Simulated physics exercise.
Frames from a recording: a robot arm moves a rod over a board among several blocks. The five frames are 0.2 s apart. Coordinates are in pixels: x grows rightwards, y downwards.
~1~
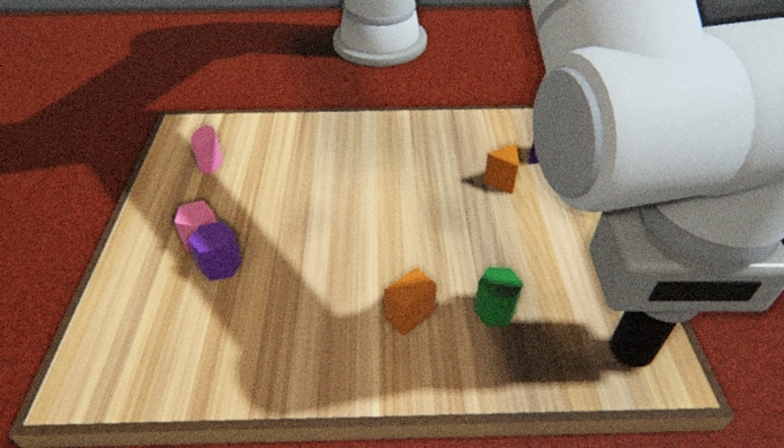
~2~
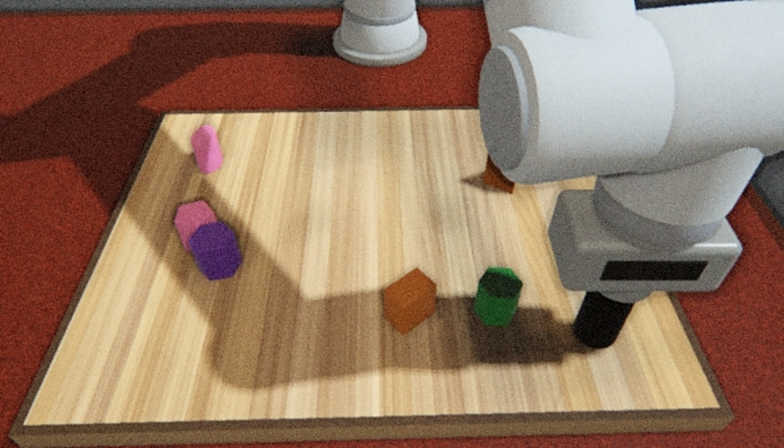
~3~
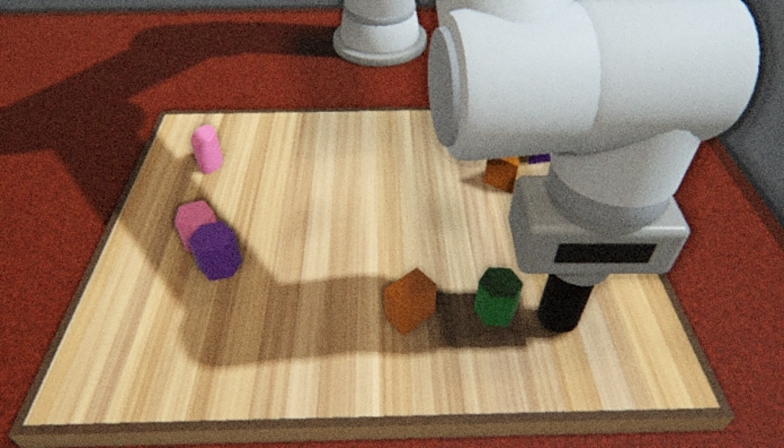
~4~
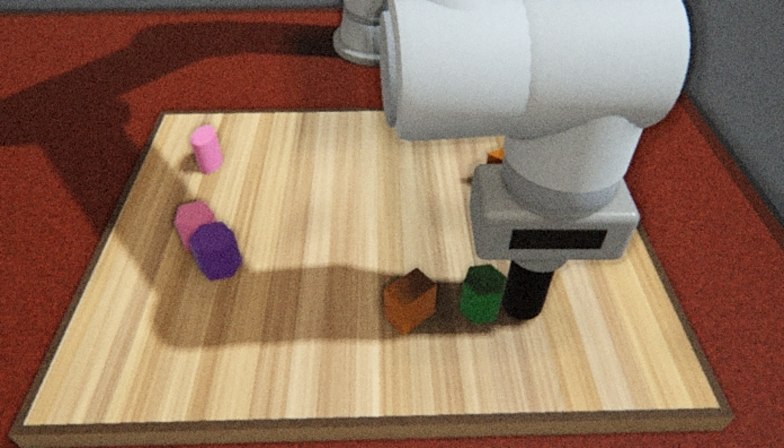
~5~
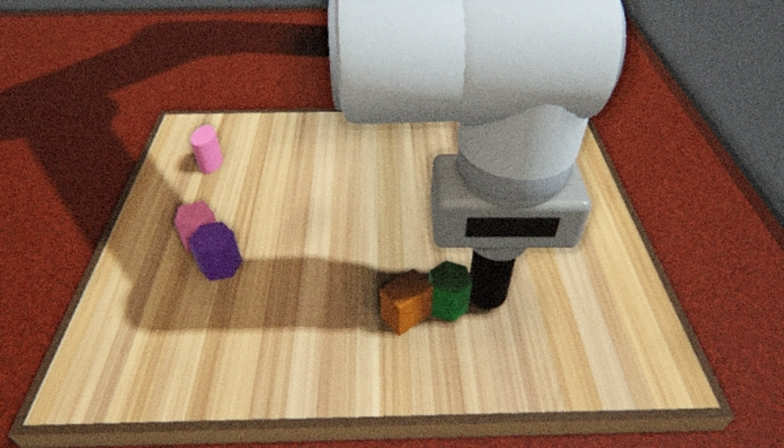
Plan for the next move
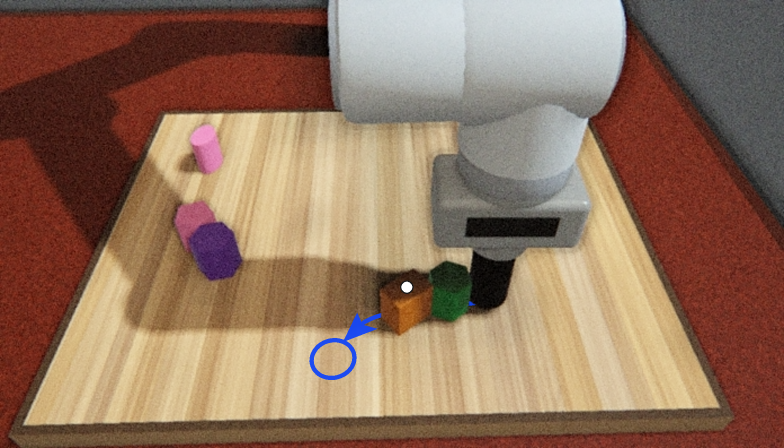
A robot arm moved its black rod leftward across a wooden board scattered with colored blocks, then pushed the green hexagonal block left against the orange block, which shifted slightly.
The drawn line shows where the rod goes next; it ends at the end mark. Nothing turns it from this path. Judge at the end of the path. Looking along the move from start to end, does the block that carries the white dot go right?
My answer is yes.
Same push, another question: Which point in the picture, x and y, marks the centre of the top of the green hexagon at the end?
At roughly (289, 320).
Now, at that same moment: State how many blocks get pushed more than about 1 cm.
My count: 2.
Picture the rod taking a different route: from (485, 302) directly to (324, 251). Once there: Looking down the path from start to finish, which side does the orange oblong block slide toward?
Facing from start to end, it shifts left.
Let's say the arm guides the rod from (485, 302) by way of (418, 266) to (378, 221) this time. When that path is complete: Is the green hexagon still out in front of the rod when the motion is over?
I believe not.
The drawn path runs from (485, 302) by way of (429, 308) and (372, 318) to (333, 359); the dot is on the orange oblong block.
The first path, step by step. One third of the way, rod at (429, 300); orange oblong block at (348, 296), turned 15° clockwise; green hexagon at (390, 287), turned 15° anticlockwise.
Two thirds of the way, rod at (371, 311); orange oblong block at (285, 305), turned 20° clockwise; green hexagon at (328, 297).
At the end, rod at (332, 351); orange oblong block at (248, 309), turned 55° clockwise; green hexagon at (289, 320), turned 25° clockwise.
